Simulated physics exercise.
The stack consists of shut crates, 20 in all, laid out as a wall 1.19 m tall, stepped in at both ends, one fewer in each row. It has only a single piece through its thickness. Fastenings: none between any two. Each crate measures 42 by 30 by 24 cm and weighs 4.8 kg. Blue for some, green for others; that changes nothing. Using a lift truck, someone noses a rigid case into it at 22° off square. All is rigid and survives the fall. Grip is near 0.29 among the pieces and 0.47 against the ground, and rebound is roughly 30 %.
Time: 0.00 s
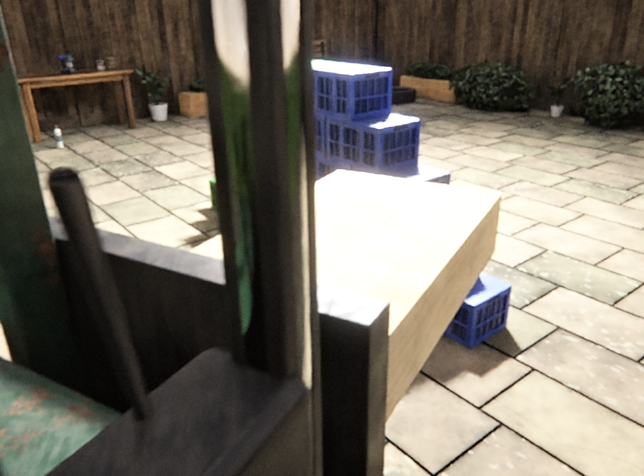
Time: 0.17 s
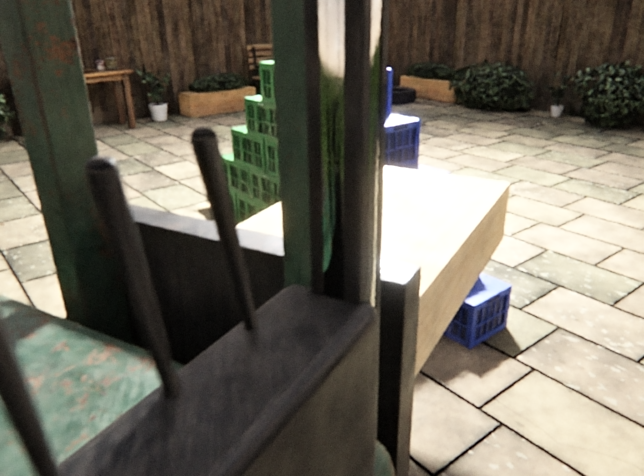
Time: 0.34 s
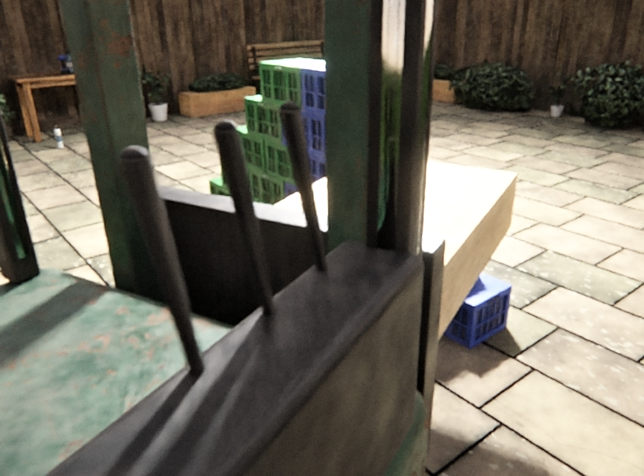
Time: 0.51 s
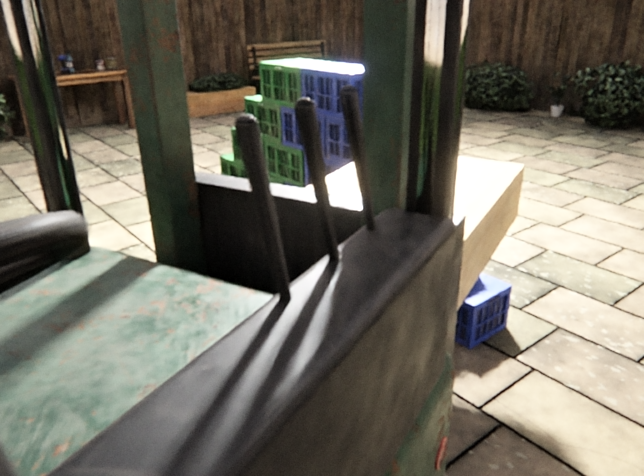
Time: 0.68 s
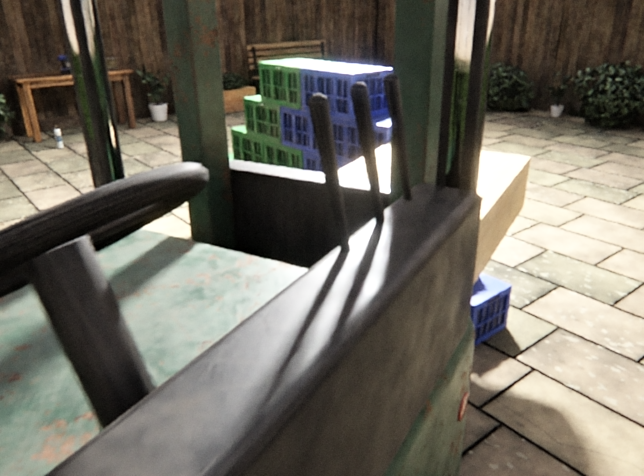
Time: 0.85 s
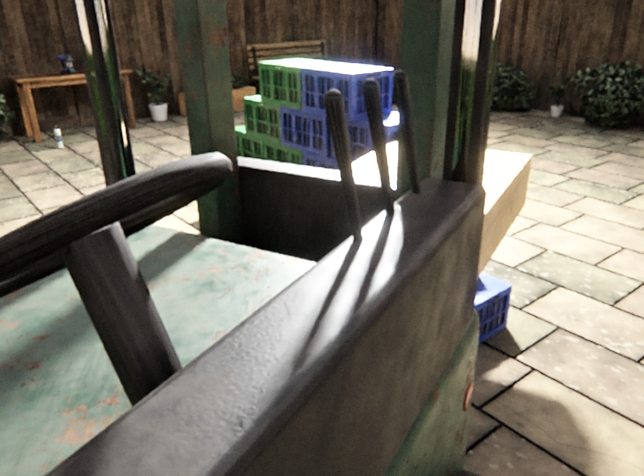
The video shows a worn green lift truck moving rightward across the foreground, easing a pale box into a stepped wall of green and blue crates, as its levers and steering wheel come into view; the visible crates barely shift.
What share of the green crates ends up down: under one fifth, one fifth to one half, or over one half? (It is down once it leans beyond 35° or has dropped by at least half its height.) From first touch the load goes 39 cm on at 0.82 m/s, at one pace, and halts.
Under one fifth.
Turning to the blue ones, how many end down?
For blue, the number down is 0.
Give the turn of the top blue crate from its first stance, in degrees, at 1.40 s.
Near 0 degrees from where it started.
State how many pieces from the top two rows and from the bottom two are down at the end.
0 and 0.
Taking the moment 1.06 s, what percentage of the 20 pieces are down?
0 %.
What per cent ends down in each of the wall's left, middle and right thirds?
Left 0 %, middle 0 %, right 0 %.
After 0.91 s, none of the 9 green crates down (0 of 20 in all colours); top green crate unmoved.
At rest (1.5 s), none of the 9 green crates down (0 of 20 in all colours); top green crate unmoved; top blue crate unmoved. That is 0 per cent. As the last picture would show them, middles, top green crate near (299, 83), top blue crate near (346, 90).
